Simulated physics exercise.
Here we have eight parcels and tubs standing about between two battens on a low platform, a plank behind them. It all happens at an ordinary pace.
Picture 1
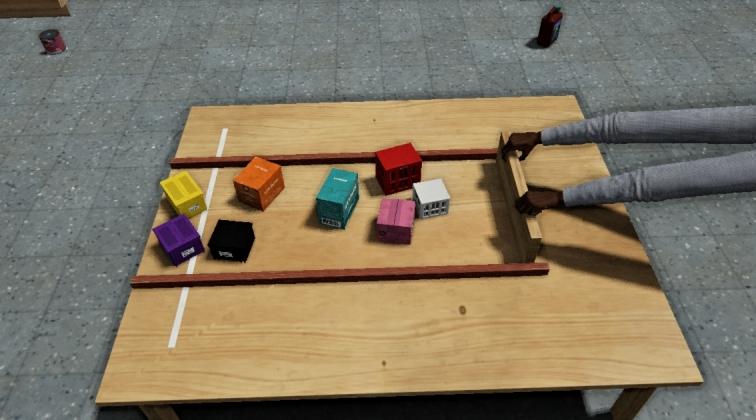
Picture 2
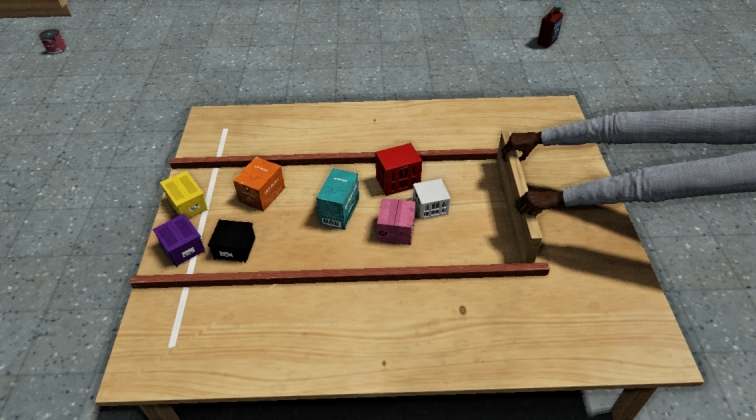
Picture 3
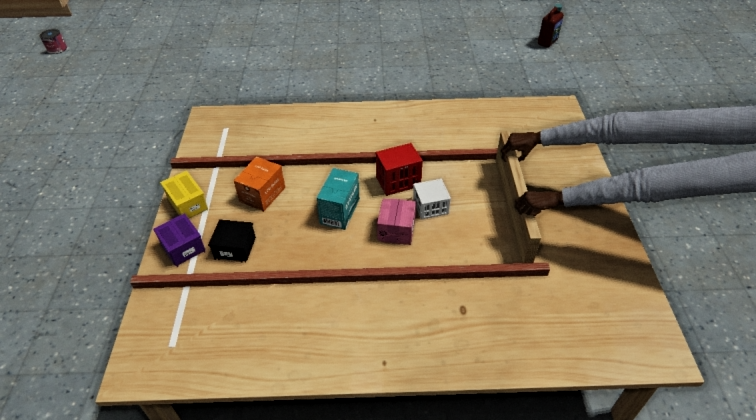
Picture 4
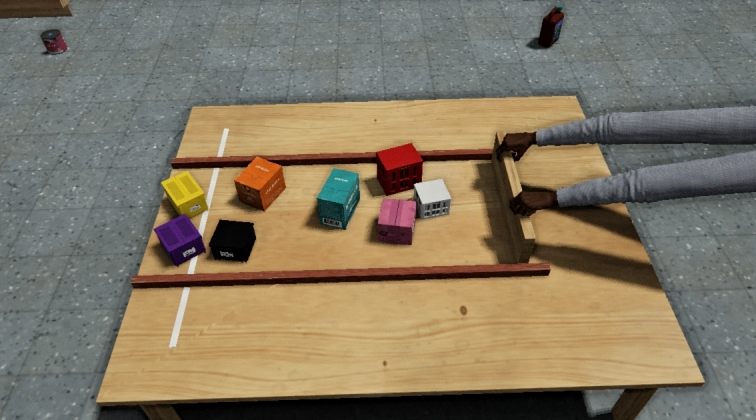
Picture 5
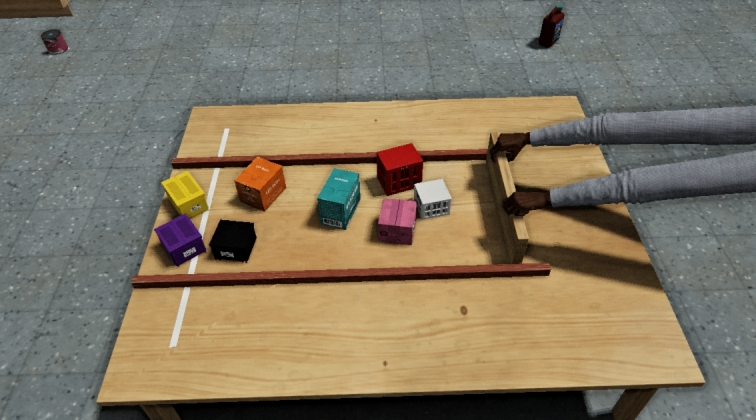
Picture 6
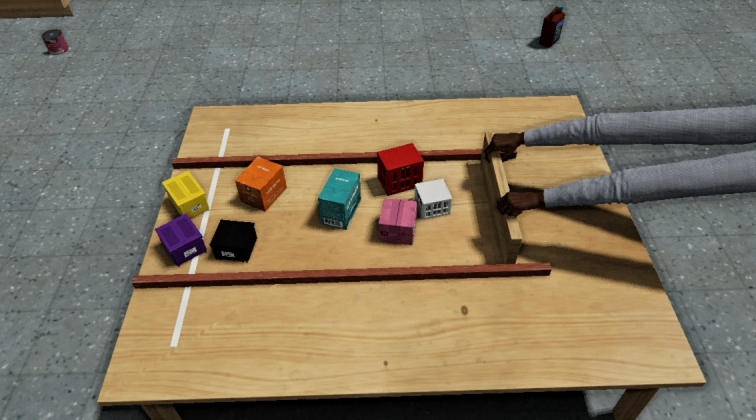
A light wooden table stands on a grey tiled floor, seen from above and in front, with two dark red battens running across it. Between them sit yellow and purple boxes by a white line at left, then black, orange, turquoise, pink, red and white ones. From the right, two grey-sleeved arms slide an upright plank slightly leftward, while the boxes and camera stay still.
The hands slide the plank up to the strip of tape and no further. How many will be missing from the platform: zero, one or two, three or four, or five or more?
As it turns out, the number that fall off is three or four.
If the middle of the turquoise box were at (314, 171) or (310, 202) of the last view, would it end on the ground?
Place by place, it tumbles off; remains up.
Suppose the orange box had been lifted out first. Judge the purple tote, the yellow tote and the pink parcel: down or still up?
The purple tote is lost; the yellow tote comes down; the pink parcel is kept.
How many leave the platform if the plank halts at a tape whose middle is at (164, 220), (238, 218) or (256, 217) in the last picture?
Try by try, 8, 2 and 0.
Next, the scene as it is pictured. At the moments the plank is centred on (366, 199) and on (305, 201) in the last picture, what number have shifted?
First 4, then 5.
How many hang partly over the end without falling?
It comes to 2.
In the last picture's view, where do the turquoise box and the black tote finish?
The turquoise box stops around (156, 206); the black tote around (142, 251).
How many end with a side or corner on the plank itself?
In contact: 3.
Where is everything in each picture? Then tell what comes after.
The first frame shows yellow tote (184, 196); purple tote (180, 240); black tote (233, 241); plank (516, 195); tape (203, 219).
The second frame shows purple tote (180, 240); red crate (398, 169).
The third frame shows black tote (233, 241); turquoise box (339, 199).
The fourth frame shows yellow tote (185, 196); orange box (261, 184).
The fifth frame shows purple tote (181, 240); plank (505, 195).
The sixth frame shows yellow tote (187, 196); purple tote (182, 240); black tote (235, 241); plank (499, 195); tape (205, 219).
Soon after, none off yet; yellow tote at rest near (187, 196); purple tote at rest near (182, 240); black tote at rest near (235, 241).
After that, none off yet; yellow tote displaced a little near (173, 200); purple tote displaced a little near (163, 241); black tote displaced about its own width near (201, 246).
In the end, the number that fall off is three or four; gone, orange box, purple tote and yellow tote.
